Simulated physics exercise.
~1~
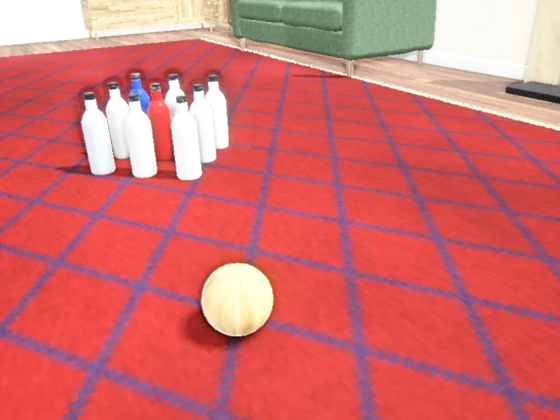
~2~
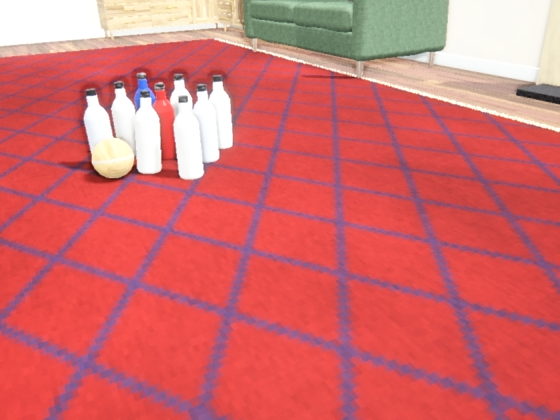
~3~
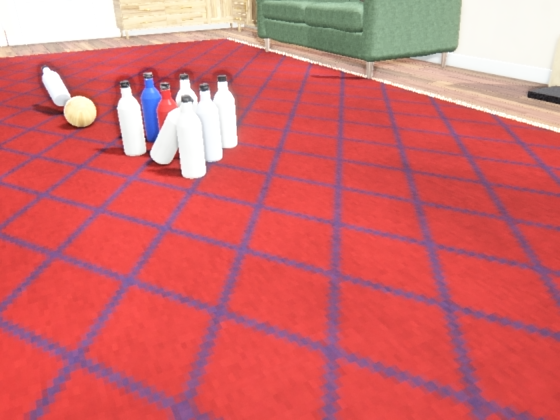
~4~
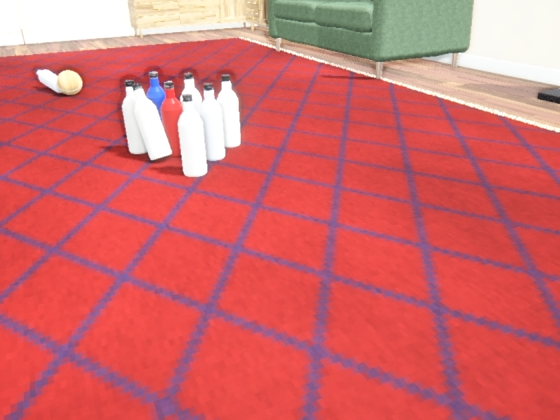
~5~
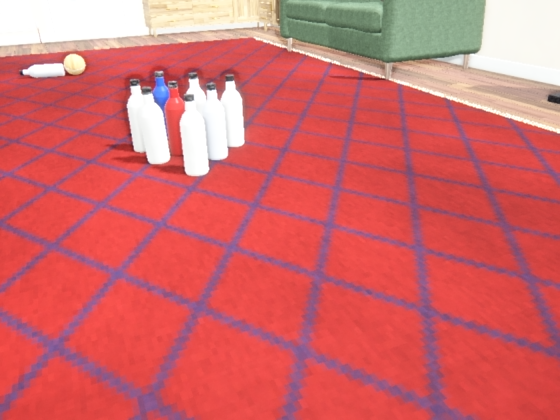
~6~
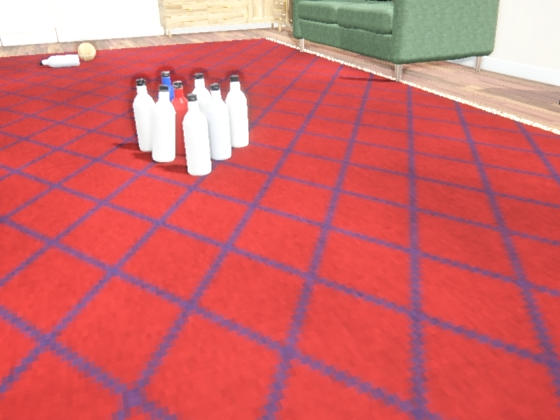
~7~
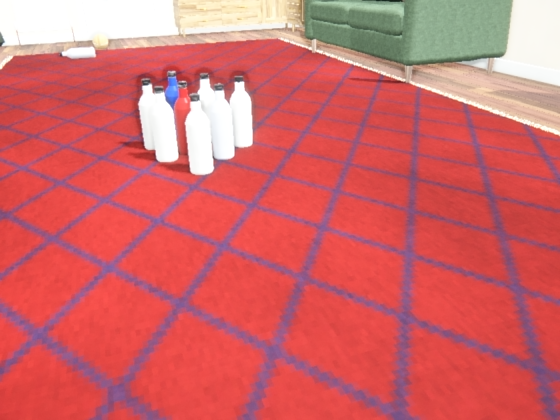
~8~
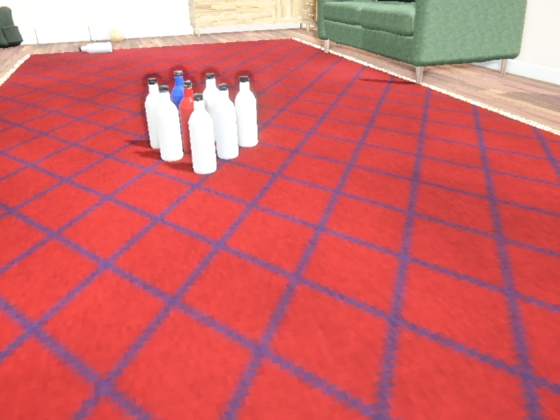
A pale wooden ball rolls across a red carpet crossed with purple lines, heading away and to the left toward a cluster of capped bottles, mostly white with one blue and one red. It strikes a white bottle at the left edge of the group and sends it tipping away. Another white bottle leans sharply, then rocks back upright. The struck bottle ends up flat on its side while the ball rolls on past it toward the far edge of the carpet. As the view drifts sideways, the remaining bottles, blue and red included, are still standing.
